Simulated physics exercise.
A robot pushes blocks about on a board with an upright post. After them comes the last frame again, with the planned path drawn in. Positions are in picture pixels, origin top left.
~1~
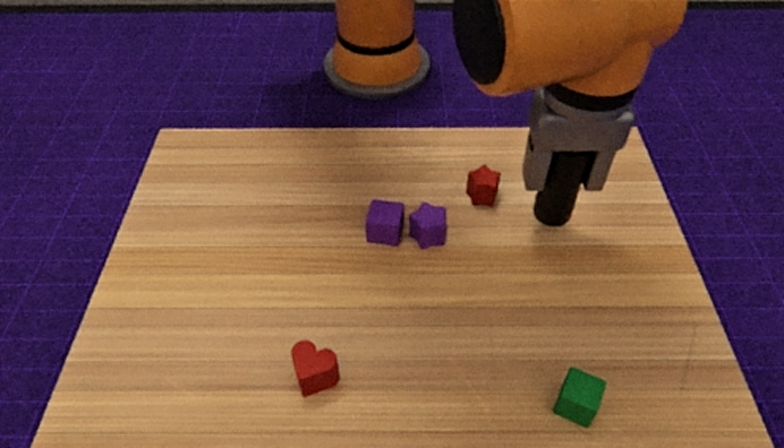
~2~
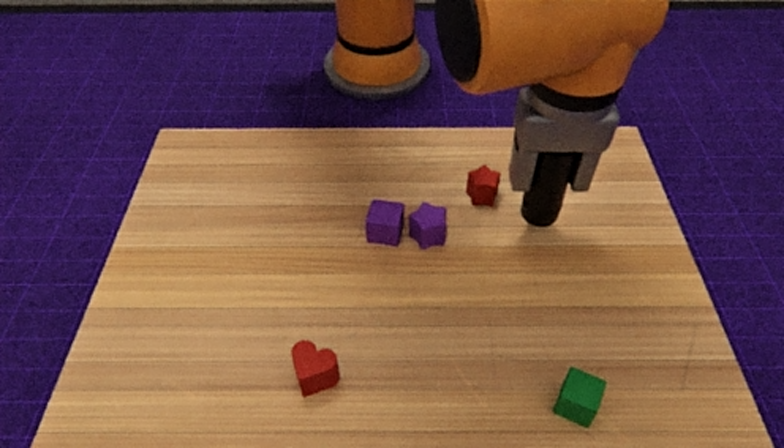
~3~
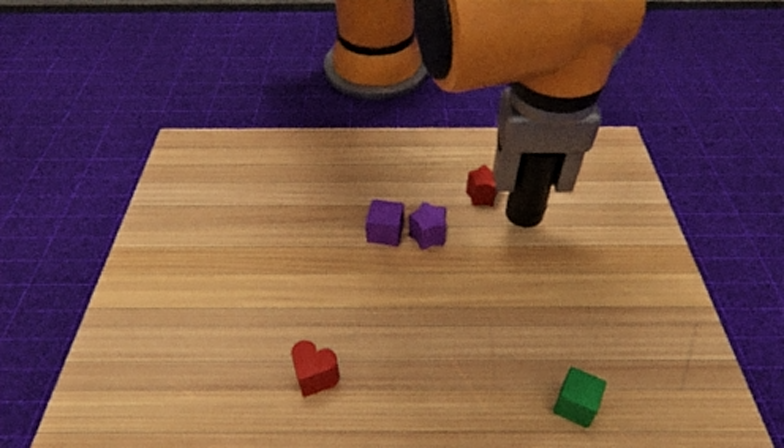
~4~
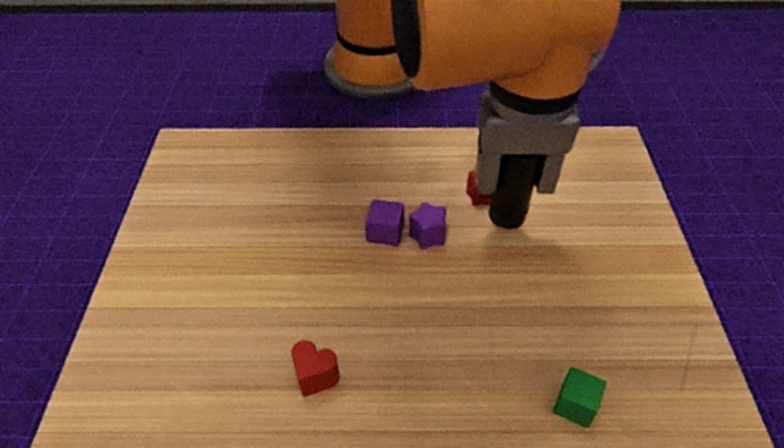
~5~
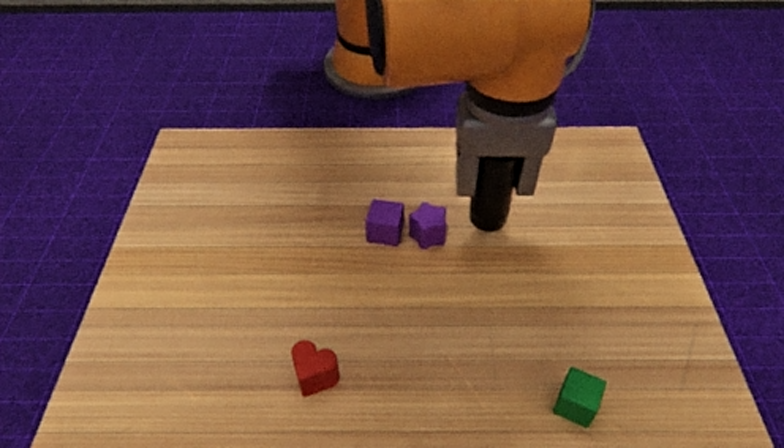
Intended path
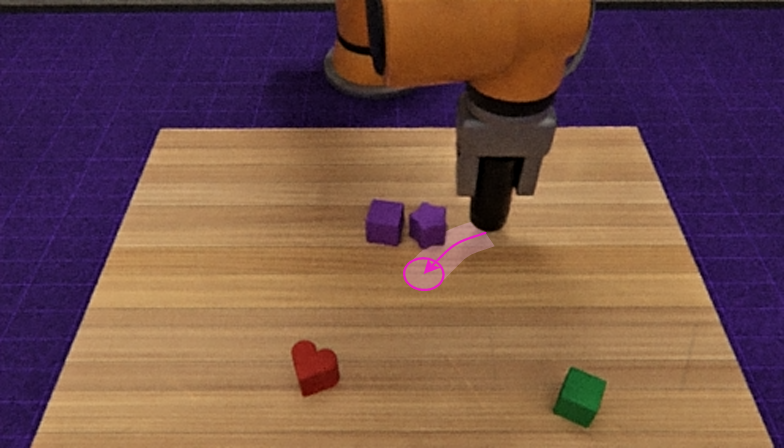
Orange robot arm sliding its black post left across a wooden board, passing in front of a red star block near still purple blocks.
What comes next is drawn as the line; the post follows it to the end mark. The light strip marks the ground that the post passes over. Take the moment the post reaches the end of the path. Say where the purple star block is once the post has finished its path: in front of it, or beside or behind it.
It will get left beside or behind the post.
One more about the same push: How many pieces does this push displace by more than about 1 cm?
That's one.
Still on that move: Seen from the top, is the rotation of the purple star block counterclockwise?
The answer is no.
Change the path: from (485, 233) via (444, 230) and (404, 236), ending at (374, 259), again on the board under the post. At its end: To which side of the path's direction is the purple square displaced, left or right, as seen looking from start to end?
Right.
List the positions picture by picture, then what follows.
Post's lower end (552, 214); purple square (385, 212); purple star block (430, 215); red star block (485, 176), in the first frame.
Post (539, 214); blocks still, in the second frame.
Post (524, 215); blocks still, in the third frame.
Post (507, 216); blocks still, in the fourth frame.
Post (488, 219); purple square (385, 212); purple star block (430, 215); red star block hidden, in the fifth frame.
Drawn move, from (485, 233) through (450, 248) to (424, 274).
What follows on the original path. Halfway along, post (452, 234); purple star block (420, 217), turned 25° clockwise.
At the end, post (425, 260); purple square (382, 211); purple star block (415, 221), turned 50° clockwise; red star block still.
